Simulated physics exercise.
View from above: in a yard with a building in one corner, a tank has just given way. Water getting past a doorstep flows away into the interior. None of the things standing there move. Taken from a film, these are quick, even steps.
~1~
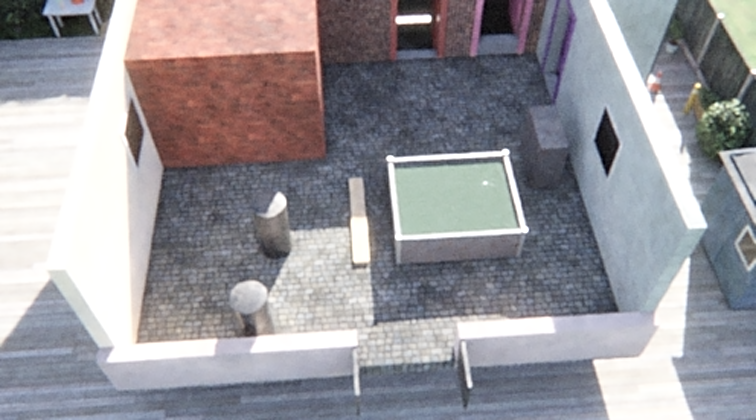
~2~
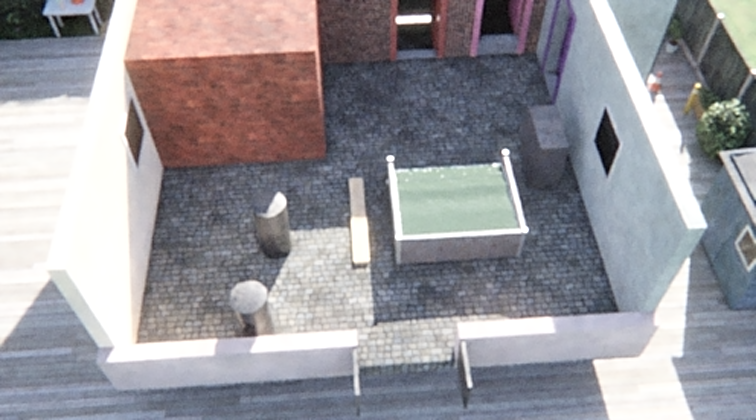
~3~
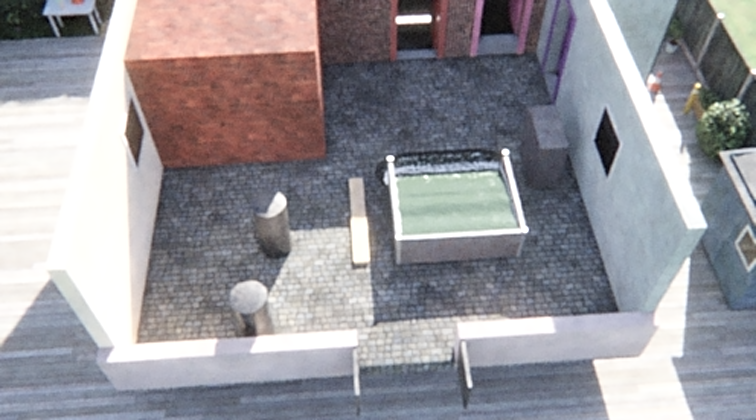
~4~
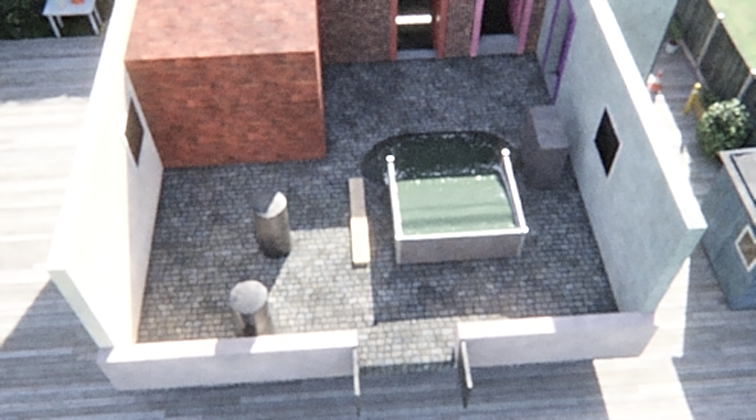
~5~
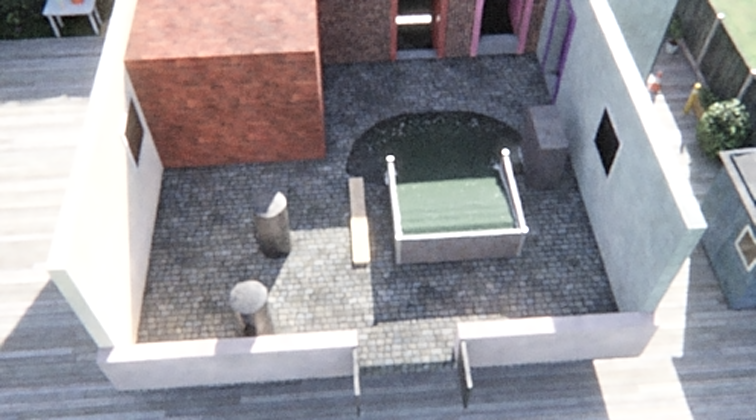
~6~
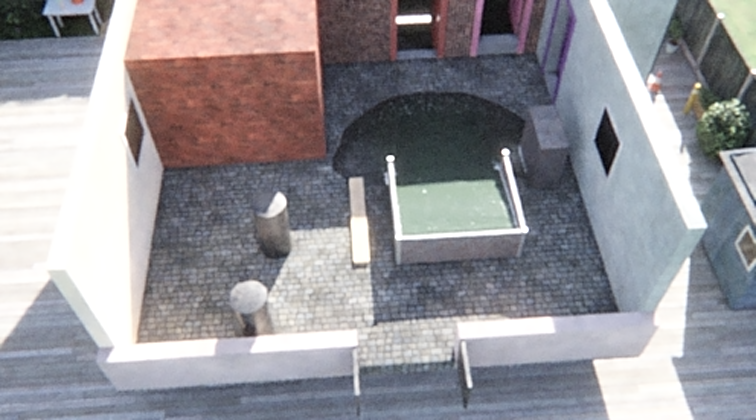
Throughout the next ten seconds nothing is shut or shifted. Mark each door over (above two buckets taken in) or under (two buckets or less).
Purple door: Over. Pink door: Under. Red door: Over.
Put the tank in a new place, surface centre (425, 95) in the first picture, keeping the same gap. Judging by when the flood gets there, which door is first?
The door marked red.
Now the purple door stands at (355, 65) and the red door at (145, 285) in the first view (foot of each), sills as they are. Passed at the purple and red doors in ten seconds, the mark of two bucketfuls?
The purple door overflows, and the red door falls short.
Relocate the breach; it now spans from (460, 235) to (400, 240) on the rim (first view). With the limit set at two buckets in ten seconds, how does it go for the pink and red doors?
The pink door ends up below; the red door ends up below.
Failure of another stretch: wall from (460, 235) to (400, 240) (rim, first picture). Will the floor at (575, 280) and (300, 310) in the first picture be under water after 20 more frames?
The first spot is swamped, the second swamped.
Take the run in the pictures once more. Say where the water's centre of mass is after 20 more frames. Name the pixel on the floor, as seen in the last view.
Centre of the water: Near (435, 114).
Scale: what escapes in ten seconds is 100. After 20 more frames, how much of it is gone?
Around 65 % of the total, roughly.
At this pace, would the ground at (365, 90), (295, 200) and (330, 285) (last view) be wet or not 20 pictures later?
First spot inundated, second not wet, third not wet.
A moment on, water covers 35 % of the floor; the purple door wet at the sill, nothing in, the pink door wet at the sill, nothing in, the red door over two buckets in.
Next, water covers 35 % of the floor; the purple door wet at the sill, nothing in, the pink door wet at the sill, nothing in, the red door far over two buckets in.
Then, water covers 35 % of the floor; the purple door over two buckets in, the pink door wet at the sill, nothing in, the red door far over two buckets in.
Later, water covers 50 % of the floor; the purple door over two buckets in, the pink door wet at the sill, nothing in, the red door far over two buckets in.
In the end, water covers 70 % of the floor; the purple door over two buckets in, the pink door wet at the sill, nothing in, the red door far over two buckets in.
